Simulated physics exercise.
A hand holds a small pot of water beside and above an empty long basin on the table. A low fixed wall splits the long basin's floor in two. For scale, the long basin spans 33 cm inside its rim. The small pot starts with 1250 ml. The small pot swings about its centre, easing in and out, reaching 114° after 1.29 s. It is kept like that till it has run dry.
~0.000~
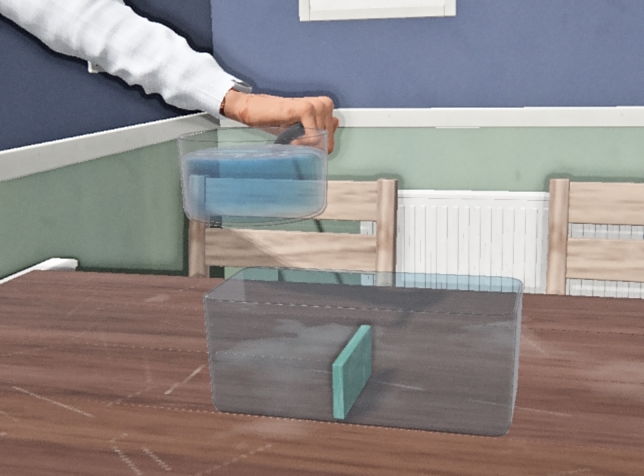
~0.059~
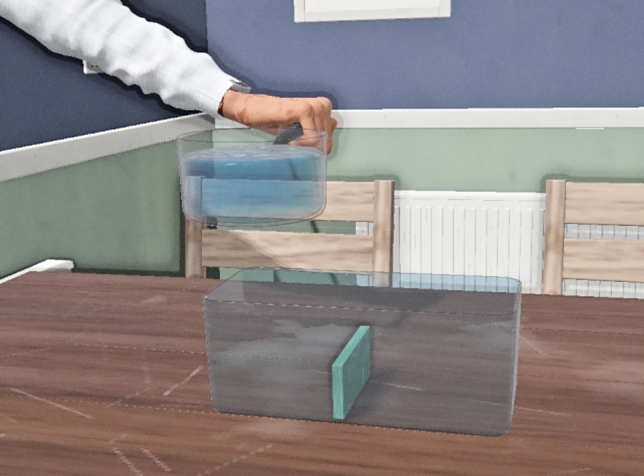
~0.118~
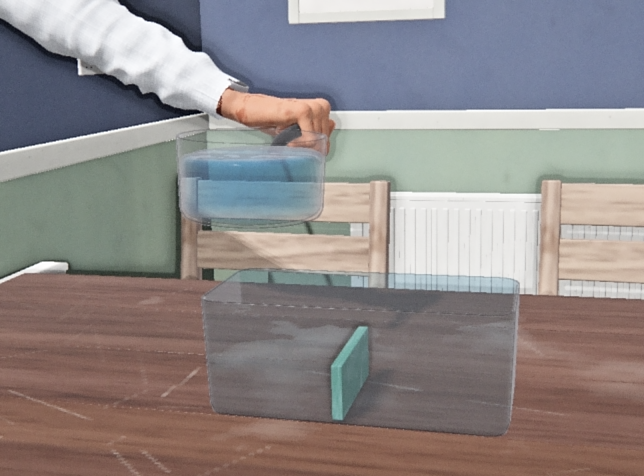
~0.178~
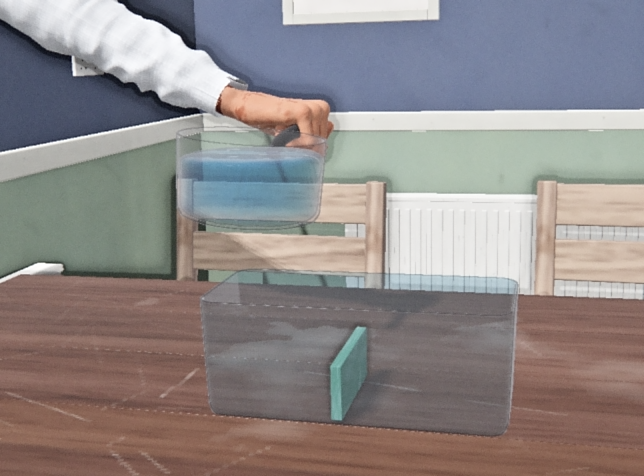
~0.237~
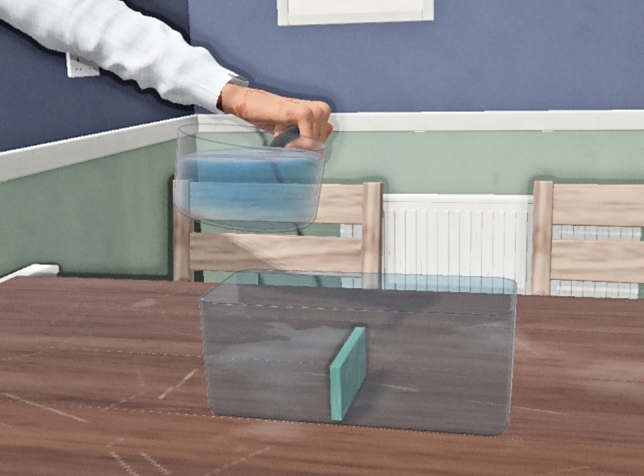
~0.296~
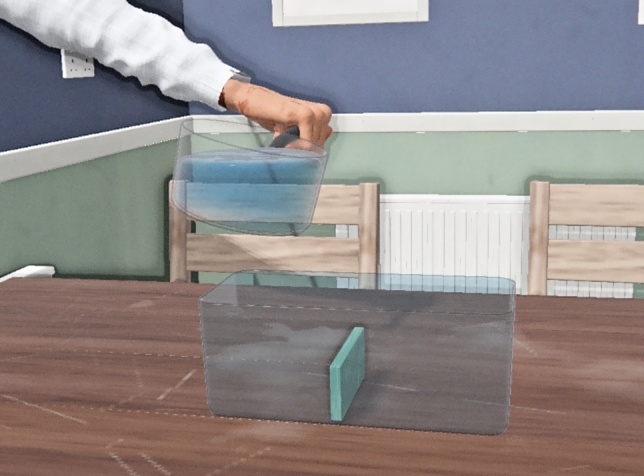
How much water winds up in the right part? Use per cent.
The far part has some 74 per cent.
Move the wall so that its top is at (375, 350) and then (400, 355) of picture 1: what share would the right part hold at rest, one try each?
First 60, then 35 per cent.
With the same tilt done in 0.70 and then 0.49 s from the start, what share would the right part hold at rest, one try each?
In turn about 60 and 45 per cent.
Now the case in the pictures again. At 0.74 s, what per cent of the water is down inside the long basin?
Near 16 in a hundred.
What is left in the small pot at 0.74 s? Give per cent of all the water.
Some 54 per cent.
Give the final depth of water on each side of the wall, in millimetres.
Some 16 mm on the left and 40 mm on the right.
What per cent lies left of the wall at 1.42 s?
Some 26 per cent.
Then, 0.74 s in, the tilt is 71° and 55 per cent is still to pour, 0 is left of the wall and 16 right of it.
Then, 1.07 s in, the tilt is 106° and 8 per cent is still to pour, 12 is left of the wall and 73 right of it.
Then, 1.42 s in, the tilt is 114° and 0 per cent is still to pour, 25 is left of the wall and 74 right of it.
Then, 1.79 s in, the tilt is 114° and 0 per cent is still to pour, 26 is left of the wall and 74 right of it.
Finally, 26 per cent lies left of the wall, 74 right of it and 0 outside.
